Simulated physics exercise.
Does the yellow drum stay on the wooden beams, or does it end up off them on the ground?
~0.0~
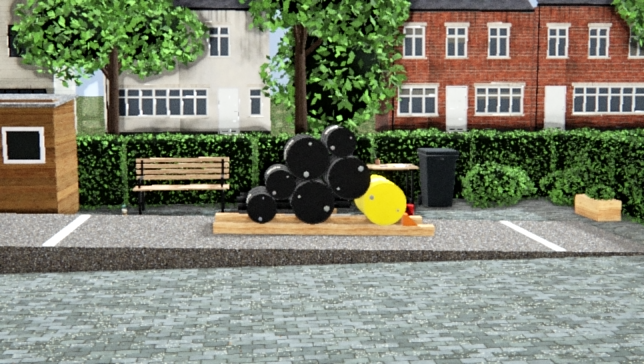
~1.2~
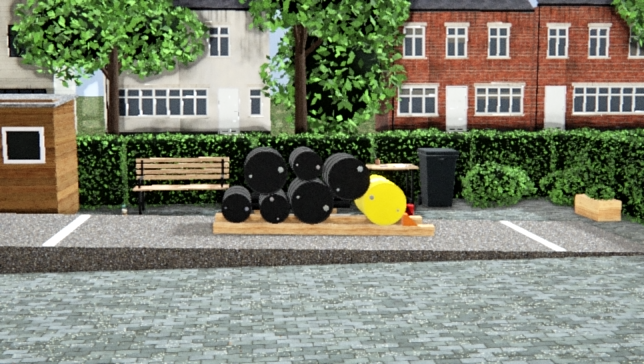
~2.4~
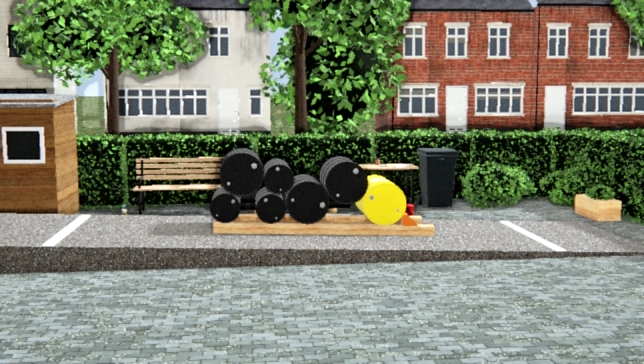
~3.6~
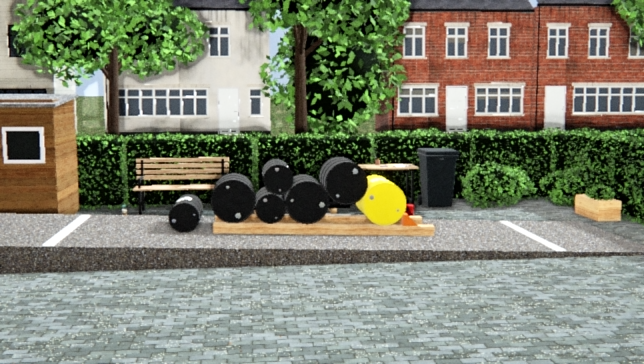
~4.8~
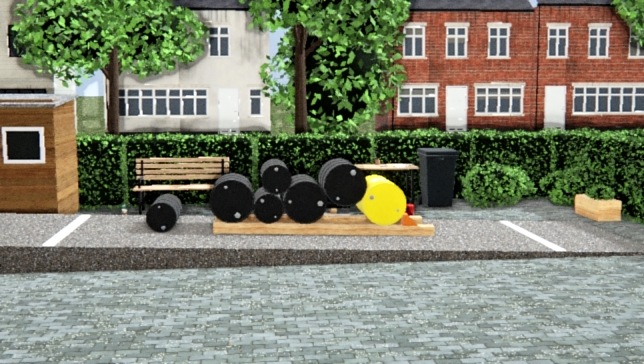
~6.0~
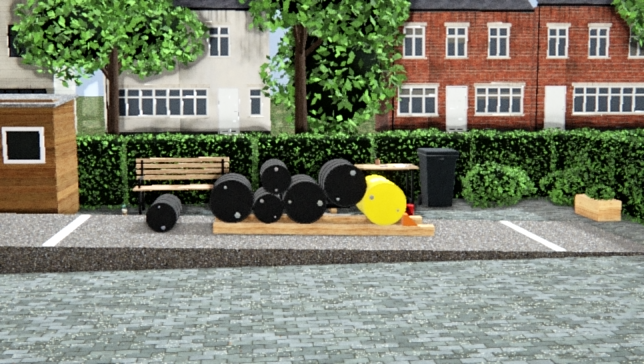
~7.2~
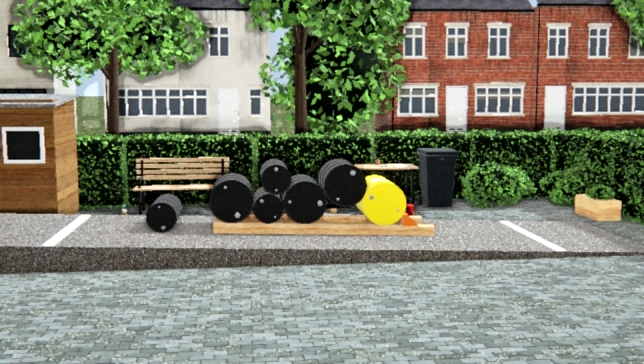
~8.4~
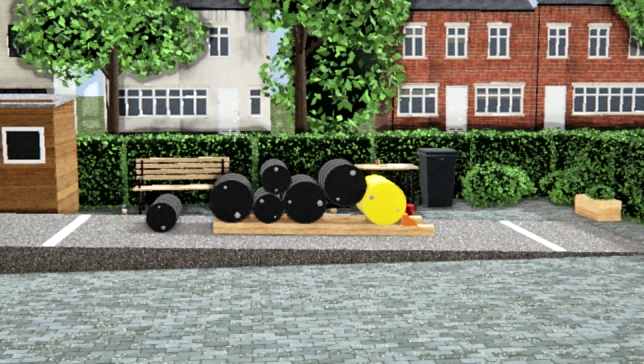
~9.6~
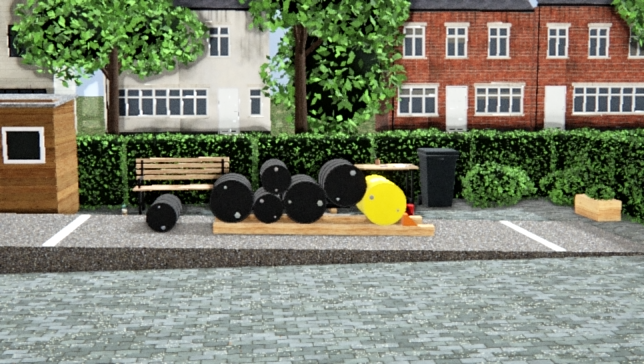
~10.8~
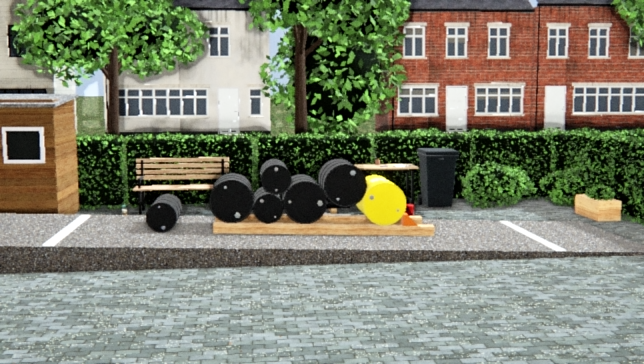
The yellow drum stays on the wooden beams, resting near their right end.
